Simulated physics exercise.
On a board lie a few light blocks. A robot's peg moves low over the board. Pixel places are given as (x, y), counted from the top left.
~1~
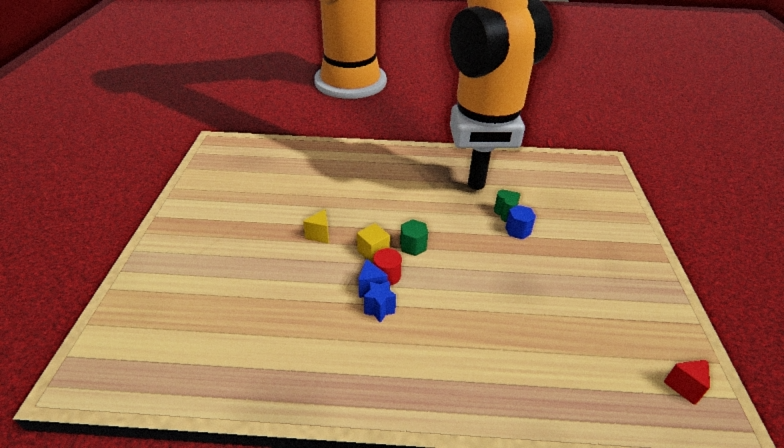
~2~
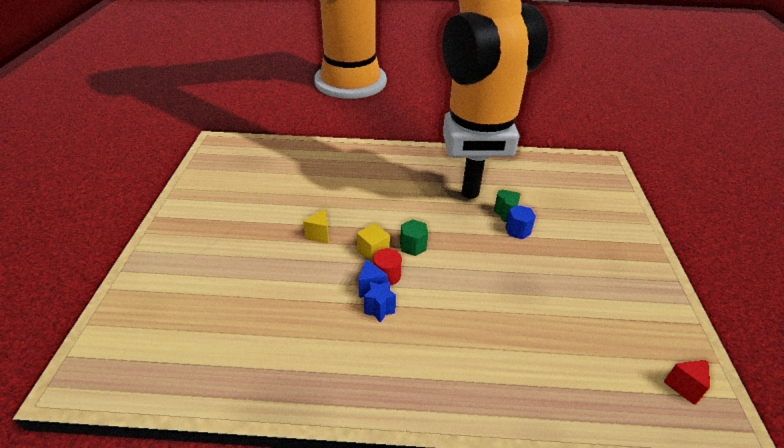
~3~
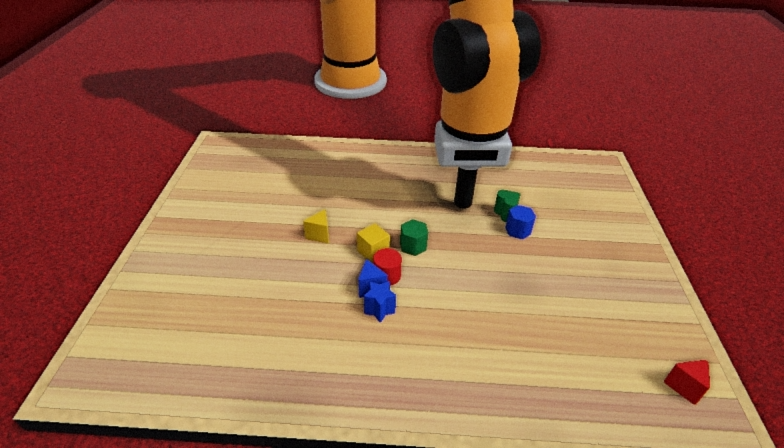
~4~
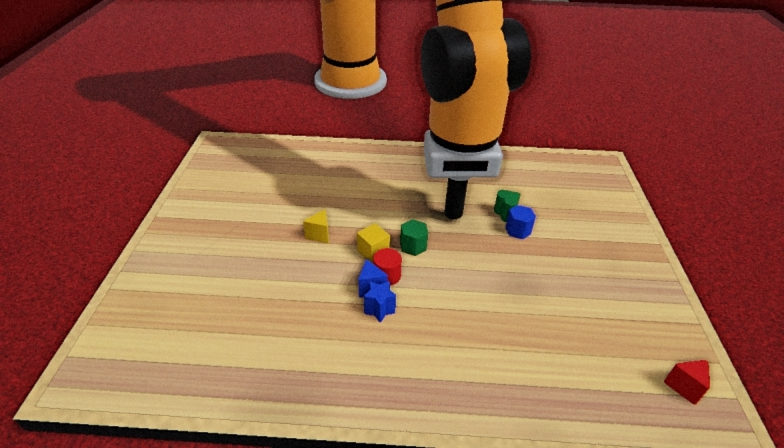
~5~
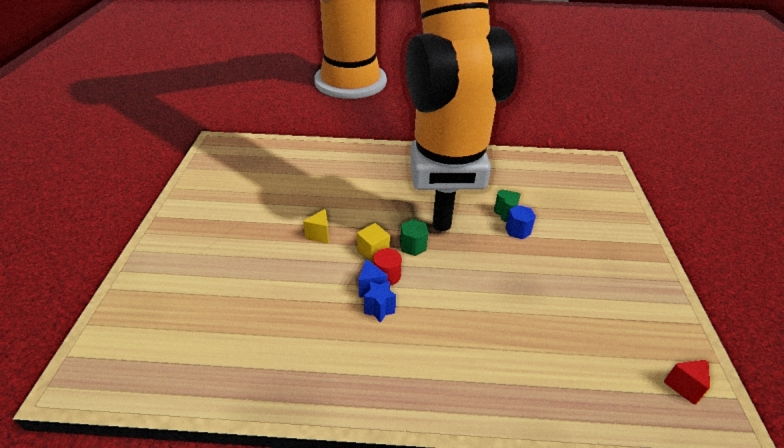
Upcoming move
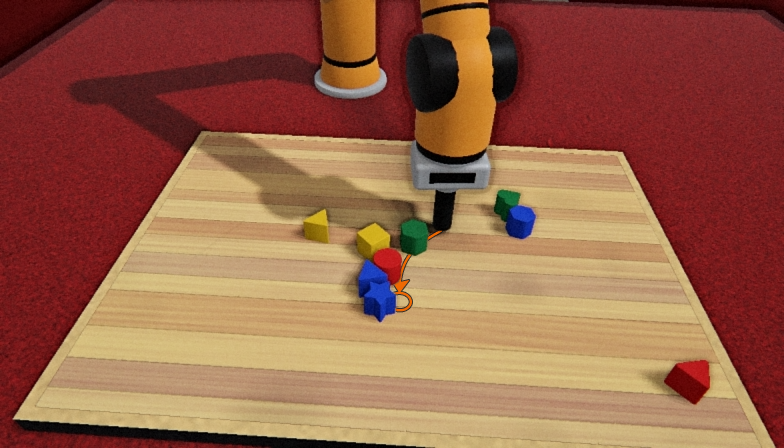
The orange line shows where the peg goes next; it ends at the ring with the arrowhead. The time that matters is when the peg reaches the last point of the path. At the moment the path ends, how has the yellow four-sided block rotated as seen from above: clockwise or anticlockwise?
If we look at it from overhead, the yellow four-sided block pivots clockwise.
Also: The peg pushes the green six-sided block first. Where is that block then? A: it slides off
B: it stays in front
Letter A.
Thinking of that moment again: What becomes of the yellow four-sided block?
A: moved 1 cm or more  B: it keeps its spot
I choose A.
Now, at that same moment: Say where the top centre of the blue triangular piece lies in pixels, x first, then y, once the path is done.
Top centre: (349, 288).
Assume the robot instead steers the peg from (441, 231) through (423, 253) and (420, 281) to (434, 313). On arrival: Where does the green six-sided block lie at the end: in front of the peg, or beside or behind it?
I'd say it has come free.
The line goes from (441, 231) via (417, 247) and (402, 271), ending at (400, 301).
What follows on the original path. One third of the way, peg (417, 242); yellow four-sided block (369, 234), turned 20° clockwise; green six-sided block (398, 239).
Two thirds of the way, peg (402, 266); blue triangular piece (349, 288), turned 25° anticlockwise; yellow four-sided block (361, 236), turned 60° clockwise; blue star (379, 294), turned 30° anticlockwise; red cylinder (359, 271); green six-sided block (378, 254), turned 60° clockwise.
At the end, peg (400, 296); blue triangular piece (349, 288), turned 25° anticlockwise; yellow four-sided block (361, 236), turned 60° clockwise; blue star (379, 294), turned 30° anticlockwise; red cylinder (358, 271); green six-sided block (377, 255), turned 70° clockwise.
